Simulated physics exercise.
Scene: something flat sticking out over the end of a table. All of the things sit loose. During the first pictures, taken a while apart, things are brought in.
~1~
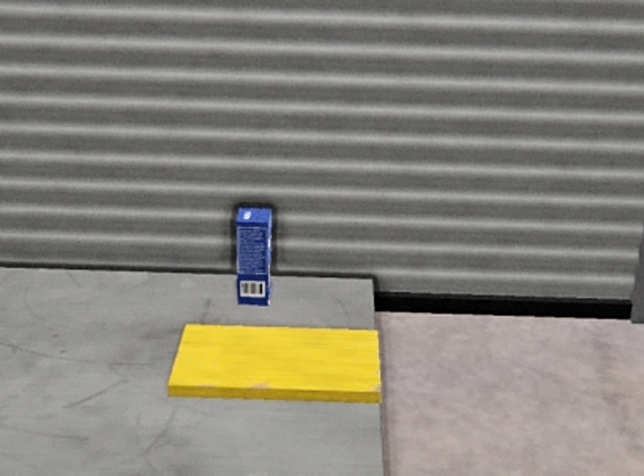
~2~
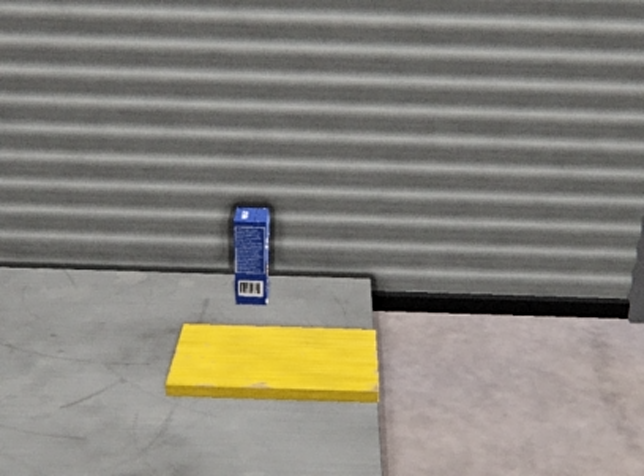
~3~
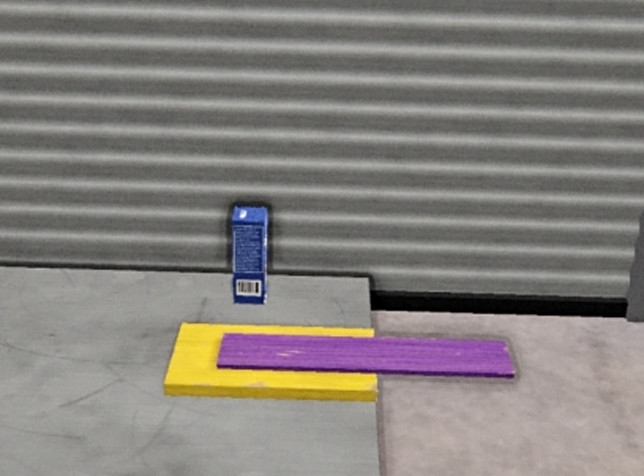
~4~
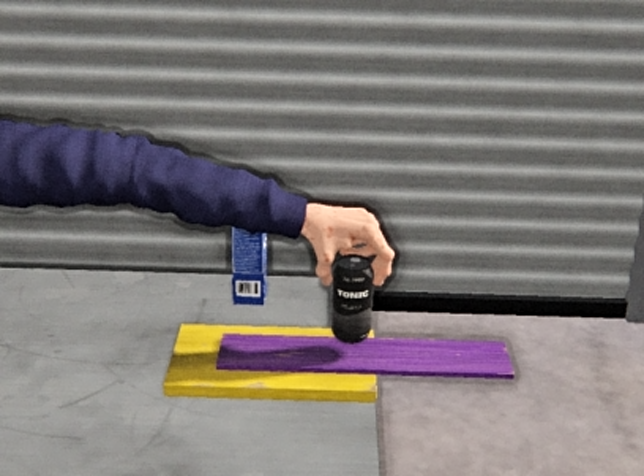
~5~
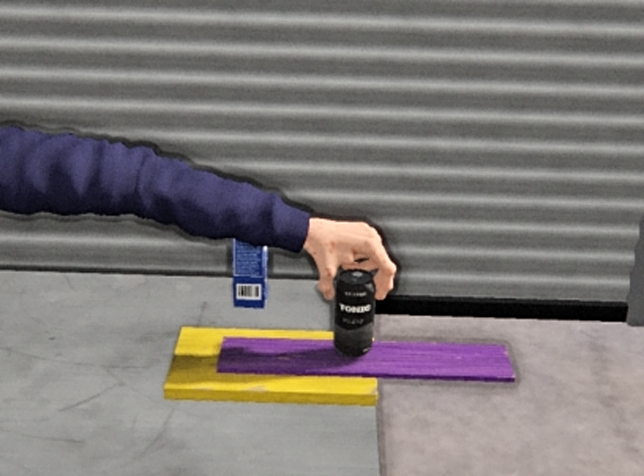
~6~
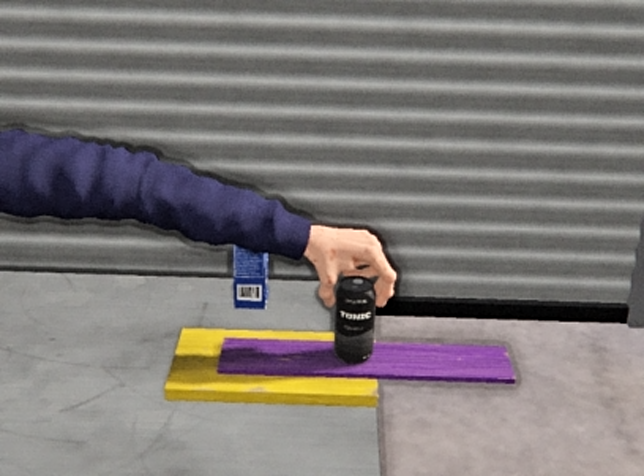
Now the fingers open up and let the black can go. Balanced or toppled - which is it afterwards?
Bottom line, it stays where it is up there.
Then, 0.50 s later than the last frame, things are still on the move.
Then, 1.10 s later than the last frame, as before.
Then, 1.50 s later than the last frame, all is still.
Then, 2.20 s later than the last frame, things are still on the move.
When it is over, all 4 as before. End places, in pixels of the last picture, black can near (355, 321). The plank keeps its balance.
